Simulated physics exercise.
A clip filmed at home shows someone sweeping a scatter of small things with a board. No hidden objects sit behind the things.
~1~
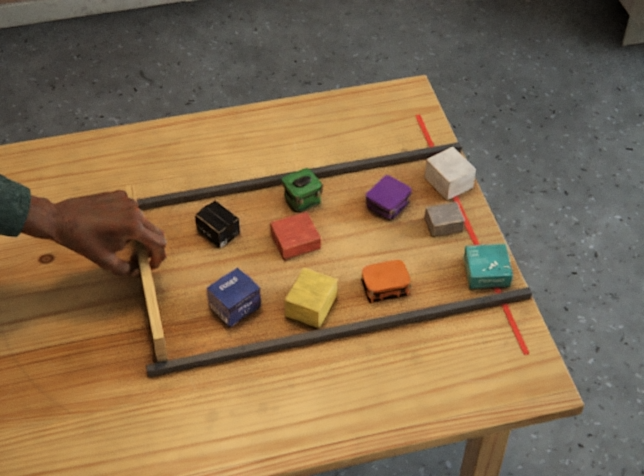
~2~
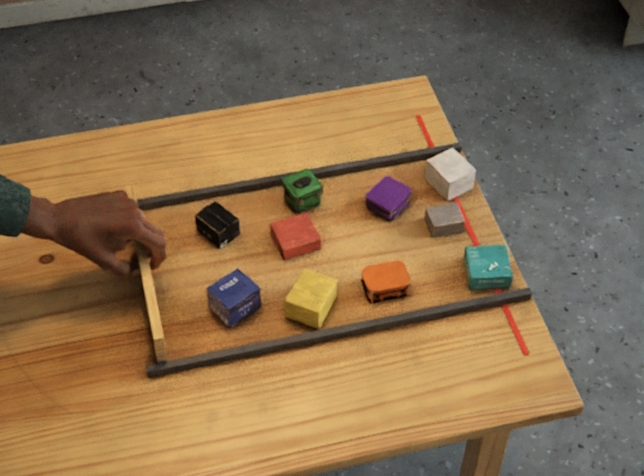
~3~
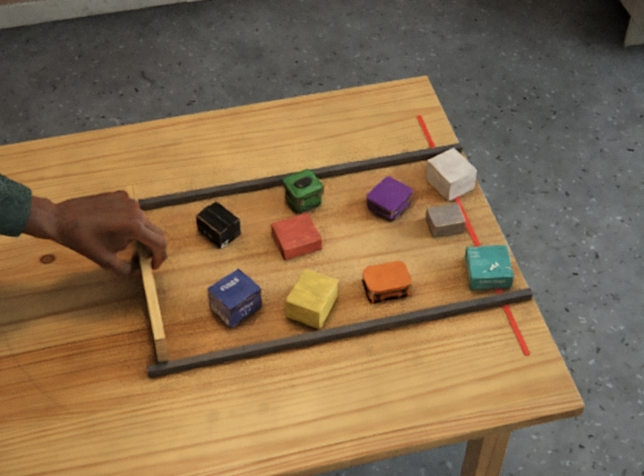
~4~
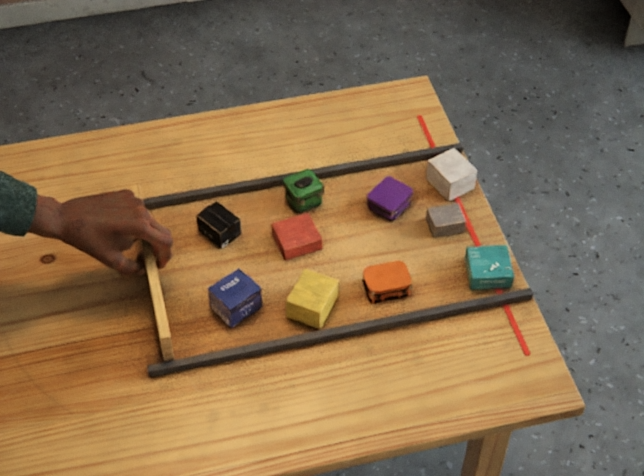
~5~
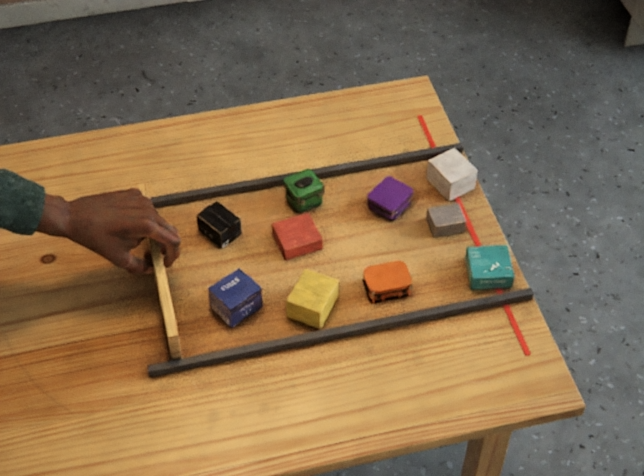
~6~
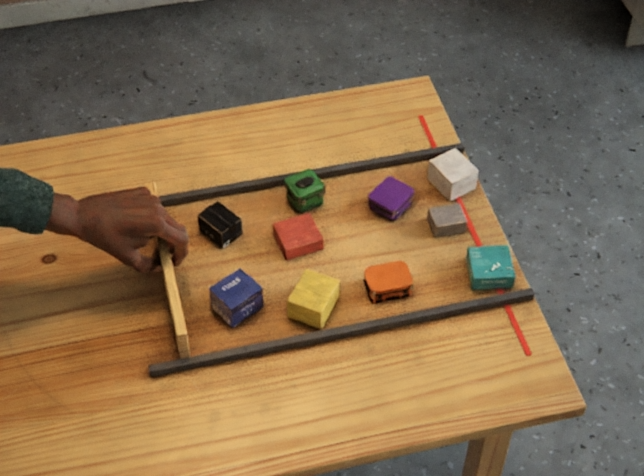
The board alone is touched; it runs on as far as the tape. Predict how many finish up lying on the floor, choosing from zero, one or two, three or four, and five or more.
My prediction is five or more.
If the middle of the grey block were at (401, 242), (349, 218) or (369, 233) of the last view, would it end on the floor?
Lab note - grey block, per position: Is gone; is gone; is gone.
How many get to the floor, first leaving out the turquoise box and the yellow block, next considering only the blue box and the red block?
4 in the first case and 4 in the second.
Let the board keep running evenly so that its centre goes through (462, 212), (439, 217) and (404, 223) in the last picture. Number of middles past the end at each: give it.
Going through the three positions, you'd get 6, 3 and 1.
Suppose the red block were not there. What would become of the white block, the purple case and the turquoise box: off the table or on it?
White block: Over the edge. Purple case: Over the edge. Turquoise box: Over the edge.
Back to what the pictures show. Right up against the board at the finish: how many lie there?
At rest, 4 are in contact.
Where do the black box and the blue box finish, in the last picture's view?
They end up close to (470, 185) and (504, 242).
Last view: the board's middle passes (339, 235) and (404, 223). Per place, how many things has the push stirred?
Tally: First 7; then 10.
A little later, none off yet; white block at rest near (453, 174); turquoise box at rest near (490, 267); grey block at rest near (447, 220).
Next, none off yet; white block at rest near (453, 174); turquoise box tilted well over near (534, 268); grey block at rest near (447, 220).
When it is over, the number that fall off is five or more; down, yellow block, orange case, purple case, grey block, turquoise box and white block.
